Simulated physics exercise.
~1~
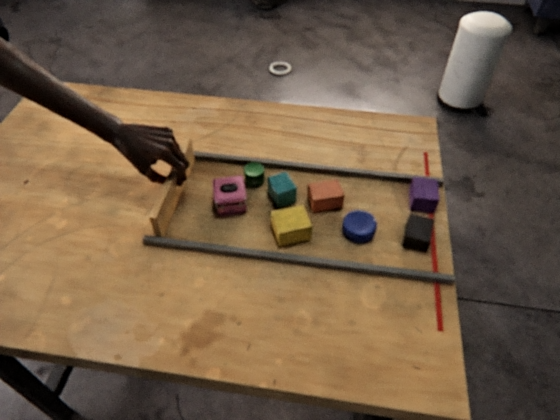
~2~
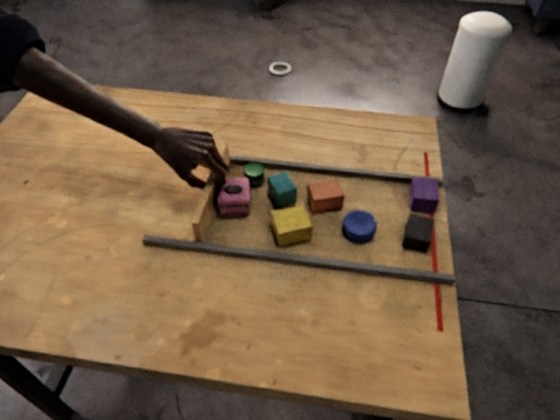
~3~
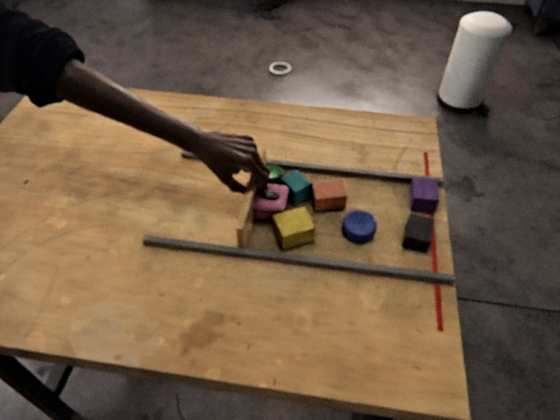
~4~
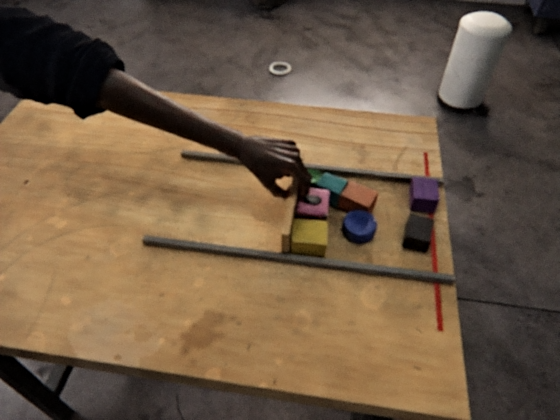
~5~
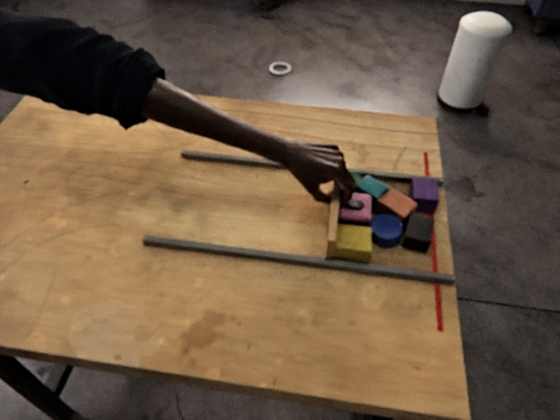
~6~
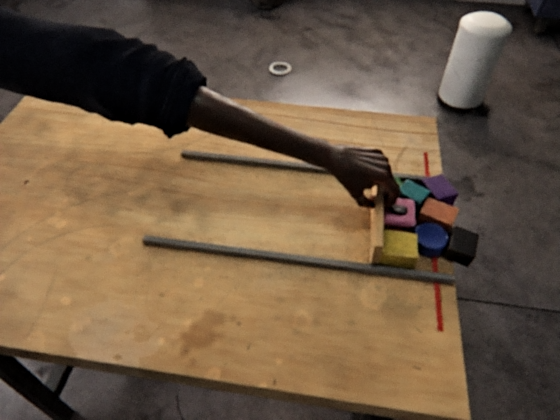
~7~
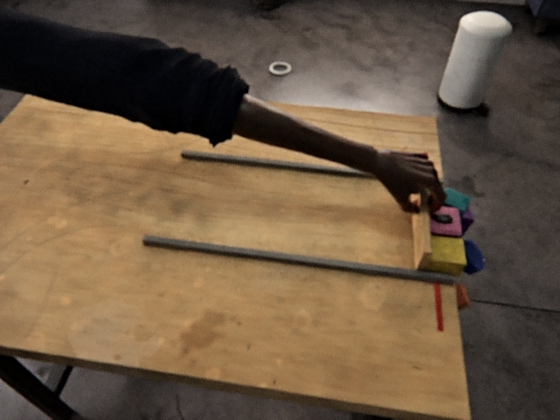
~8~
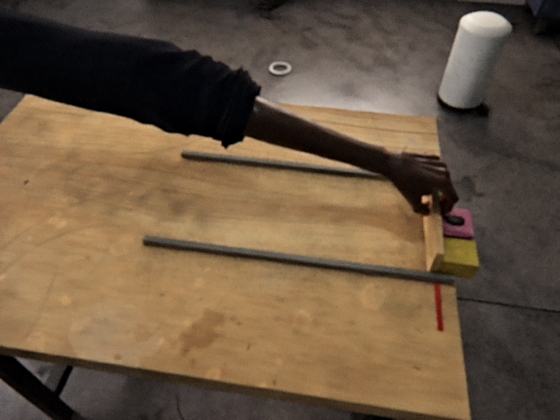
On a wooden table, two gray rails form a wide channel leading to a red tape line near the right edge, with colorful blocks and round pieces scattered inside. A hand holds an upright wooden board at the left and slides it right, reaching the pink case and green tub first. The yellow, turquoise and orange blocks join the moving cluster, then the blue lid, black block and purple block. The crowded pieces spill past the tape and drop over the edge. Finally, the board stands at the tape, with the pink case and yellow block still against it.
